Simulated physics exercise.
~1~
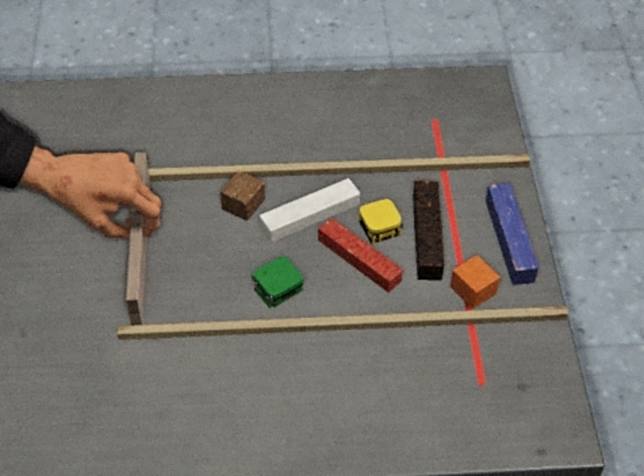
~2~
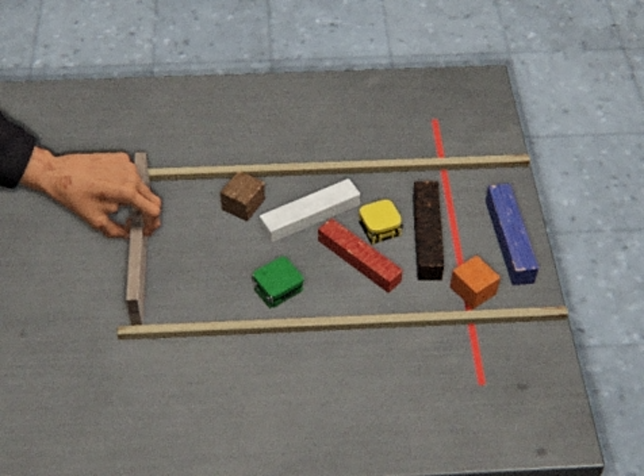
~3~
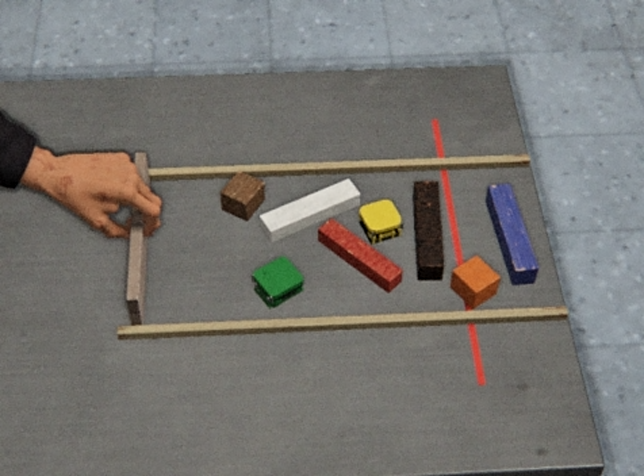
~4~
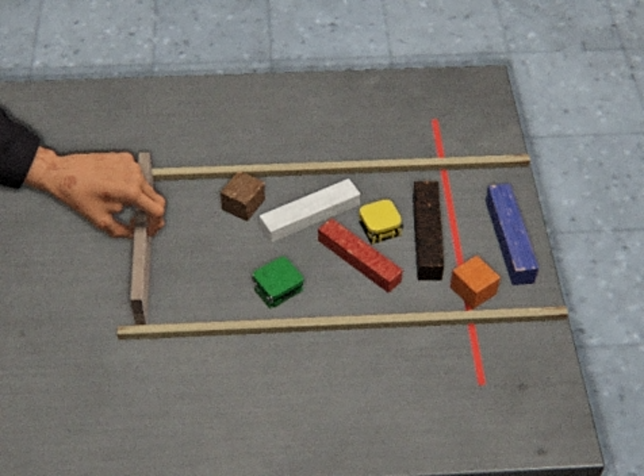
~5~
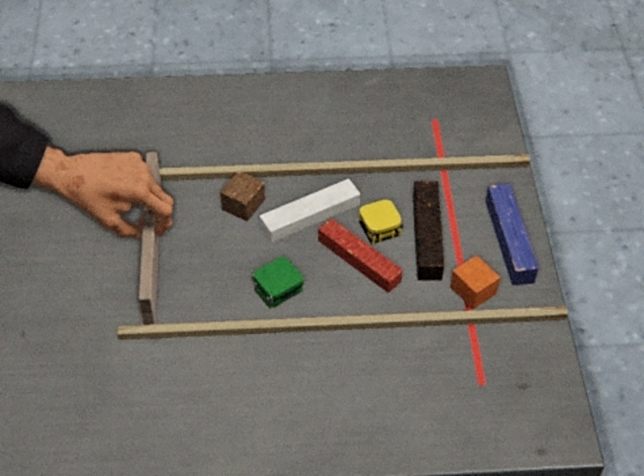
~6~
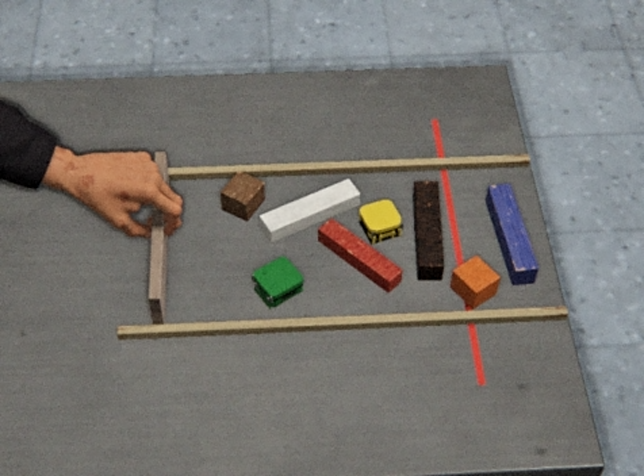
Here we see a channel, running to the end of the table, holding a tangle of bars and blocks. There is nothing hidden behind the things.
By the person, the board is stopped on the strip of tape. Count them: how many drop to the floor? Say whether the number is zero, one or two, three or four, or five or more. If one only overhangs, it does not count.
Most likely the ones that land below will number fewer than three, yet some.
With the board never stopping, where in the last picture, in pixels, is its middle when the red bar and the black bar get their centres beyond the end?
First one: Around (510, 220). Other one: Around (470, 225).
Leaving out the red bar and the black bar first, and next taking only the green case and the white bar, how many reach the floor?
The counts: 0 and 0.
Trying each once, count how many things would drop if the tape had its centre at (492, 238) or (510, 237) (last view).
You'd find 3 and then 5 on the floor.
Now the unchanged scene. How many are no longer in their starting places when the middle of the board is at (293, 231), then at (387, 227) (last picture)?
At the first spot 3, then 7.
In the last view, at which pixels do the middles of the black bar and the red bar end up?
First object: (536, 227); second object: (500, 260).
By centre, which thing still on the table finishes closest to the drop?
The orange block.
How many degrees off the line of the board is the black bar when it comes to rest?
It sits some 5° out of line.
Soon after, none off yet; blue bar at rest near (511, 234); orange block at rest near (475, 282); black bar at rest near (428, 230).
In the end, the number that fall off is one or two; gone, blue bar.
